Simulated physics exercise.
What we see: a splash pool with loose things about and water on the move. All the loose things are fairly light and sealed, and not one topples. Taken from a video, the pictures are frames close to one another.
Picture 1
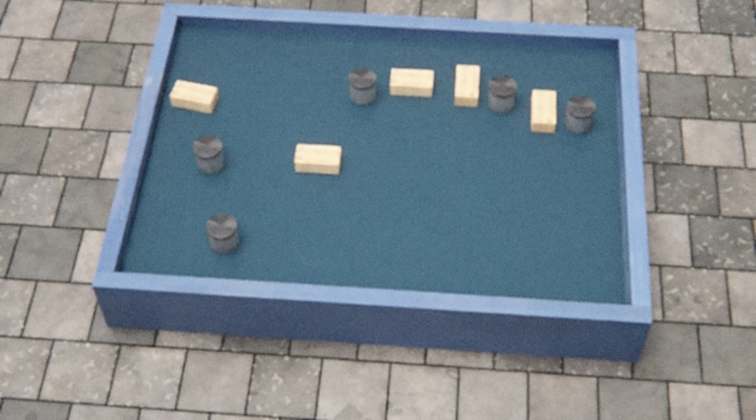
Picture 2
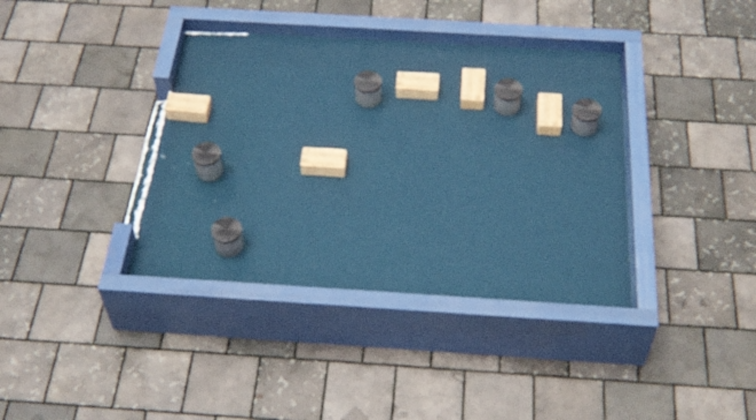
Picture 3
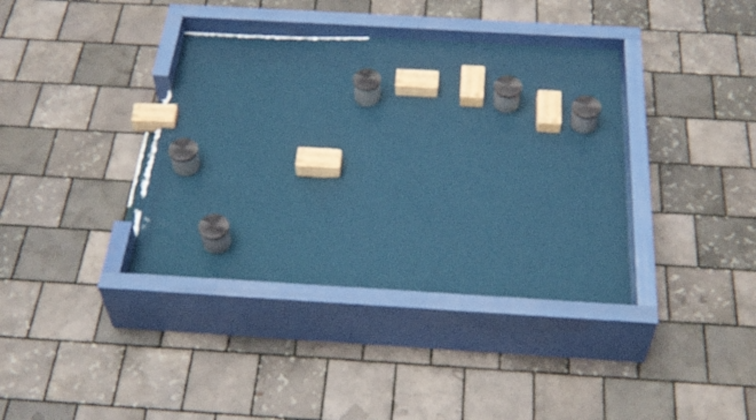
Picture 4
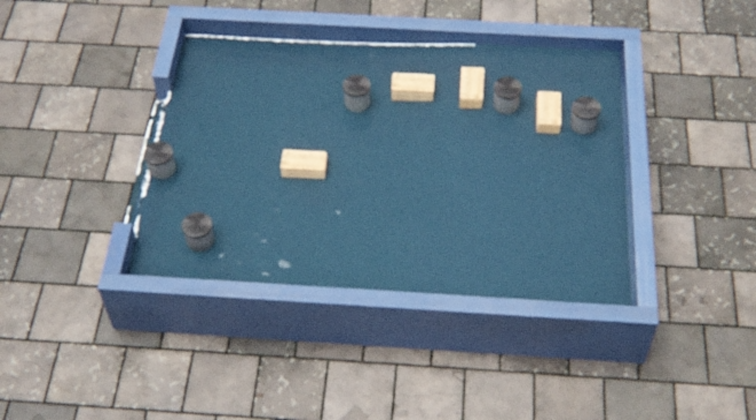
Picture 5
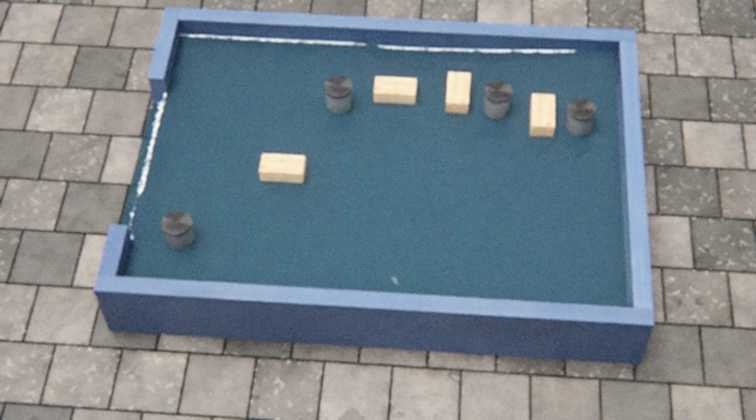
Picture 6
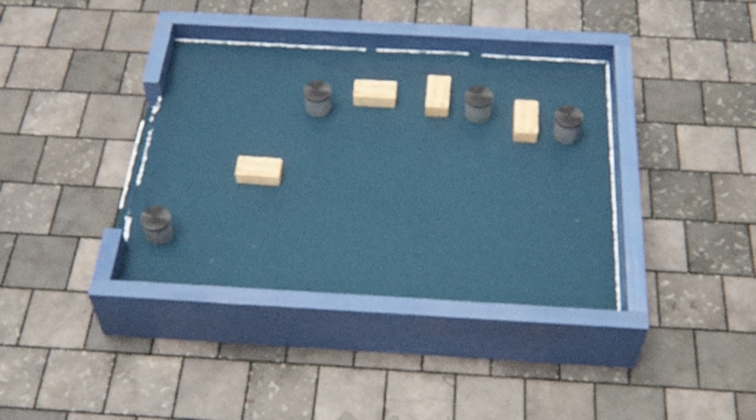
Blue-walled splash pool losing part of its left wall, wooden blocks and dark pails drifting left, some leaving through the gap.
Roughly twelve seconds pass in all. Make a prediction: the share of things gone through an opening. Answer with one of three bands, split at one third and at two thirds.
One third to two thirds.
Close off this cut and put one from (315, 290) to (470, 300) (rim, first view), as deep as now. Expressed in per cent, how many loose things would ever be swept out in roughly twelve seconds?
That comes to around 20 per cent.
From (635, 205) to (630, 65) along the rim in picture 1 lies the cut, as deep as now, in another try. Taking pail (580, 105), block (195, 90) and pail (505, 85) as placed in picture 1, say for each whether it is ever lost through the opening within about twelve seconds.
The three read escape, no escape and escape, respectively.
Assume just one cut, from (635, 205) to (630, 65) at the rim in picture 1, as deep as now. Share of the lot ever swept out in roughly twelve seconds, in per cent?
It works out at 50 percent.
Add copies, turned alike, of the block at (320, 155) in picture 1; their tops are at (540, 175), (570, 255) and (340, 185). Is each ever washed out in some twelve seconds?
Okay, one at a time: Does not get out, next does not get out, last gets out.
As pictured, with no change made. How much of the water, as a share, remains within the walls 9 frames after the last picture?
I'd estimate some 68 percent of the water stays.
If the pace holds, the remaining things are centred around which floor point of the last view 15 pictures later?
Roughly at (371, 146).
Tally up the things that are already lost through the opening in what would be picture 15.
That makes 4.
A moment on, 3 of 10 are out; 7 afloat.
Next, 4 of 10 are out; 6 afloat.
Later, 4 of 10 are out; 6 afloat.
In the end, 5 of 10 are out; 5 afloat.
